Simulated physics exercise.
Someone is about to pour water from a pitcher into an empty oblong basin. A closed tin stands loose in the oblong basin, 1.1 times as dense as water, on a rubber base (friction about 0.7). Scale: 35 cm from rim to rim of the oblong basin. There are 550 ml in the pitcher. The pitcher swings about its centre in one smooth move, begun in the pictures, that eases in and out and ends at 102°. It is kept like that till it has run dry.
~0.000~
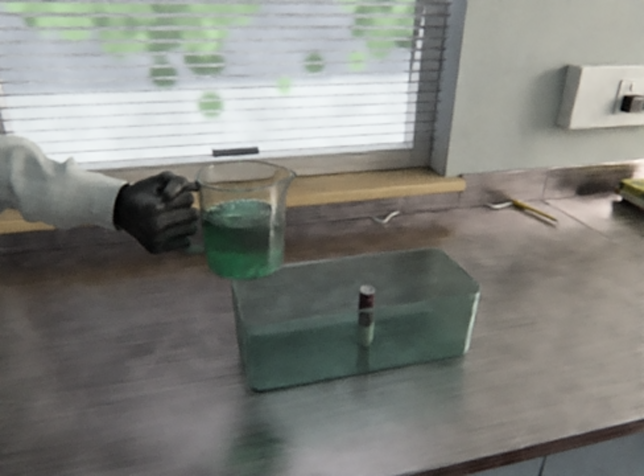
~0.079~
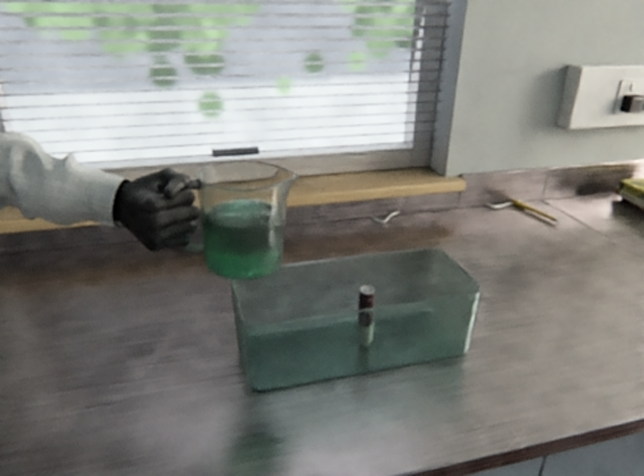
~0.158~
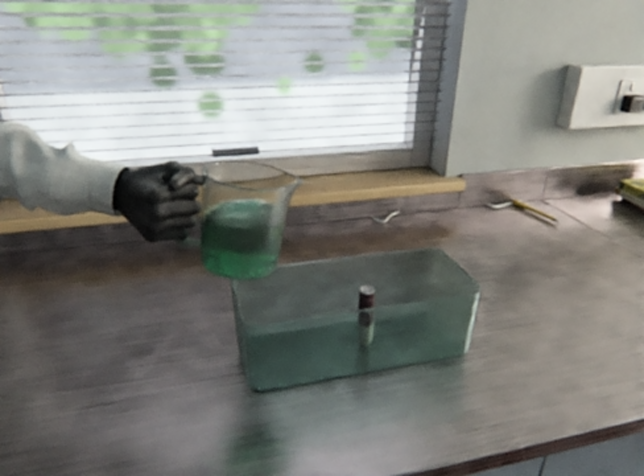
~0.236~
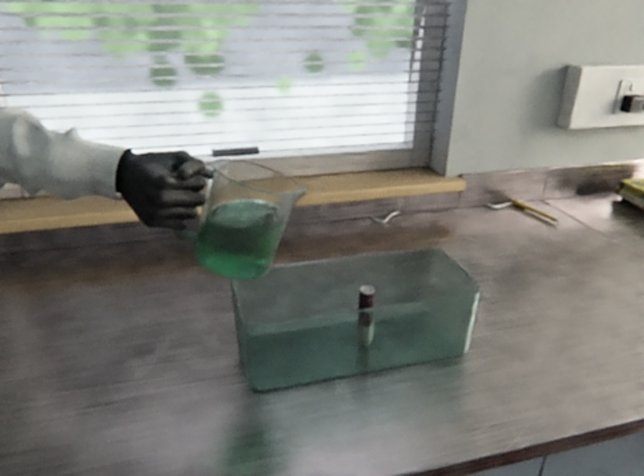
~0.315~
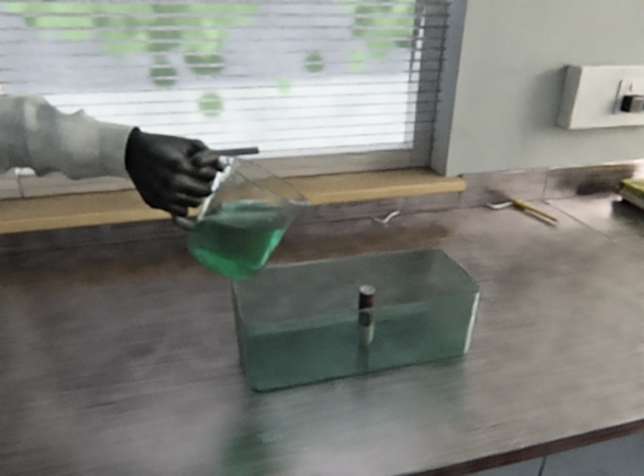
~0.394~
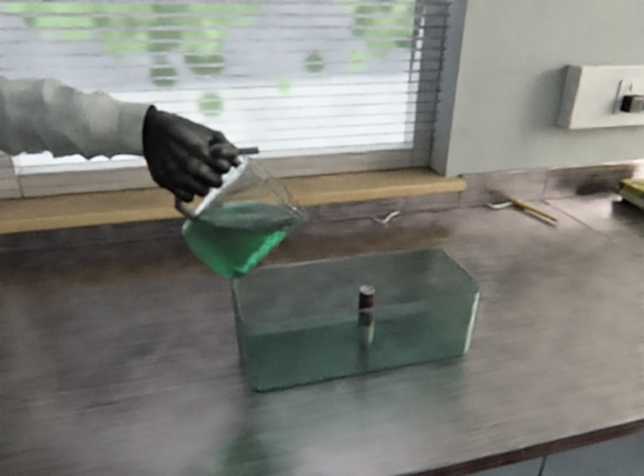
On a dark, wood-grained worktop beneath a window with pale blinds, seen from slightly above by a still camera, daylight falls across the surface. A black-gloved hand at left holds a clear pitcher of green liquid beside a transparent oblong basin, where a small dark-red and pale cylinder stands upright. The hand smoothly tilts the pitcher rightward, from upright to steeply slanted, the green liquid shifting inside it.
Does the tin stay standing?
It remains upright.
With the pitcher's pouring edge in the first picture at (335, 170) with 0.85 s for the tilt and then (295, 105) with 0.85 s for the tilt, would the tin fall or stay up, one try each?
First it topples; then it goes over.
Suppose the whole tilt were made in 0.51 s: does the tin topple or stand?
Then it stays up.
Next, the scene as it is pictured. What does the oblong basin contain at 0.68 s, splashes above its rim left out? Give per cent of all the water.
Near 14 in a hundred.
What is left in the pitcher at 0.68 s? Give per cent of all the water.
About 64 per cent.
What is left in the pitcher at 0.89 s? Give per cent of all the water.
Near 20 in a hundred.
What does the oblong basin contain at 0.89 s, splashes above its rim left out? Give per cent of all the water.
Near 70 in a hundred.
Then, 0.68 s in, the tilt is 92° and 64 per cent is still to pour; the tin stands where it began.
Then, 0.89 s in, the tilt is 102° and 19 per cent is still to pour; the tin stands where it began.
Then, 1.11 s in, the tilt is 102° and 3 per cent is still to pour; the tin stands where it began.
Then, 1.35 s in, the tilt is 102° and 0 per cent is still to pour; the tin stands where it began.
Finally, the tin stands where it began.
